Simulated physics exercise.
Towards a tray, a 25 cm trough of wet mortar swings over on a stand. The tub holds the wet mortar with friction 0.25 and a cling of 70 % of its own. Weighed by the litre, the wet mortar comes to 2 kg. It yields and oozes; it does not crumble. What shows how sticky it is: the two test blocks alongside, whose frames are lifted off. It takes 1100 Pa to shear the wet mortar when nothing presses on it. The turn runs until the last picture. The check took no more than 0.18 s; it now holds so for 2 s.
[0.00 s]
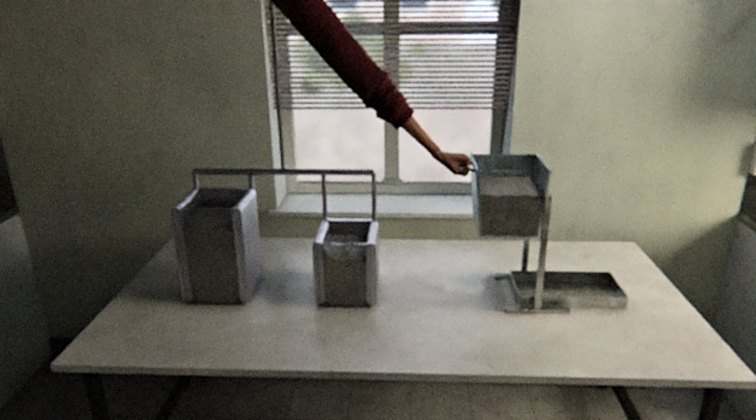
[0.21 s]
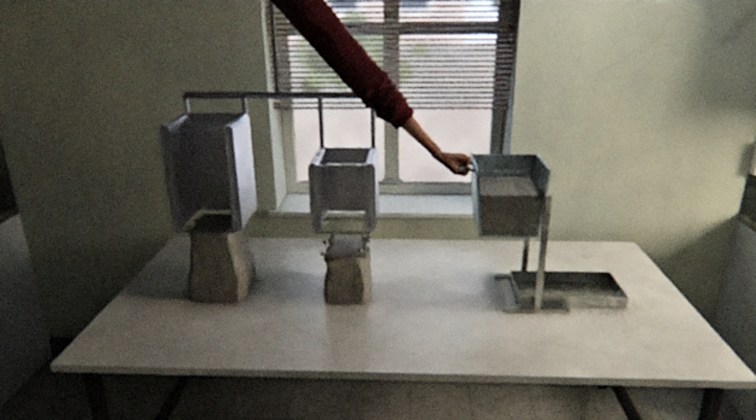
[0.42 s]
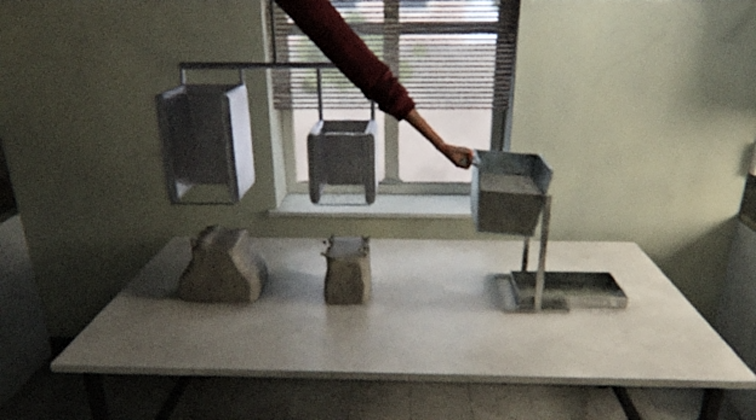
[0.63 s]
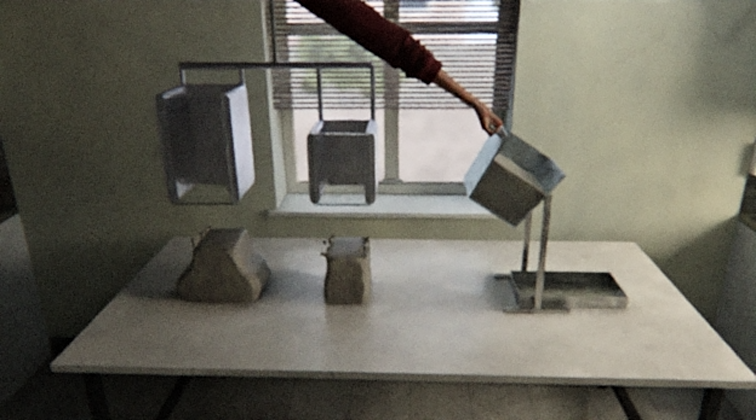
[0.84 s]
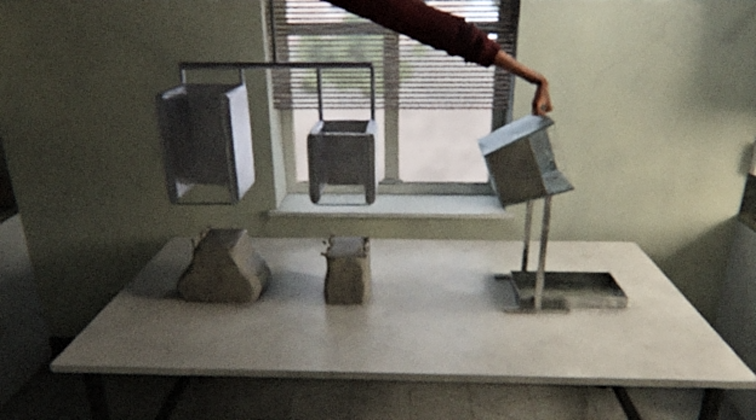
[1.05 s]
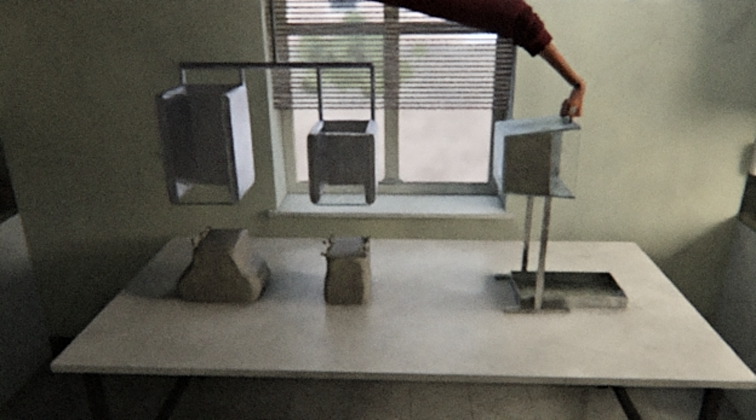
Two joined grey metal casings rise from grey-brown blocks on the left of a pale table, seen from the front in a dim, greenish room with a blinded window behind. The left block slumps and widens while the smaller one beside it changes little. A dark-red-sleeved arm then turns a grey trough of mortar clockwise onto its side above a shallow tray at right, the camera still.
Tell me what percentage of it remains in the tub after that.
Some 100 percent remains in the tub.
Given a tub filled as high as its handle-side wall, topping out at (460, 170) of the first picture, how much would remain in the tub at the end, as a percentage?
That would leave about 55 % in the tub.
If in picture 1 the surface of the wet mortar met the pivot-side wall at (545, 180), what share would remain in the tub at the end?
Then about 100 %.
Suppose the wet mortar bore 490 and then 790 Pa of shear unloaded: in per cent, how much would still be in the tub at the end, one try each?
70 %, then 100 %.
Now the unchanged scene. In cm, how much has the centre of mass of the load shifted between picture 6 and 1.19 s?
0 cm.
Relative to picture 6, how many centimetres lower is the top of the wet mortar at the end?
The top ends up some 2 cm below its level in the last picture.
After 1.19 s, the tub is at 88 degrees and holds 100 %.
After 1.36 s, the tub is at 88 degrees and holds 100 %.
After 1.53 s, the tub is at 88 degrees and holds 100 %.
After 1.70 s, the tub is at 88 degrees and holds 100 %.
After 3.05 s, at the end, the tub is at 88 degrees and holds 100 %.
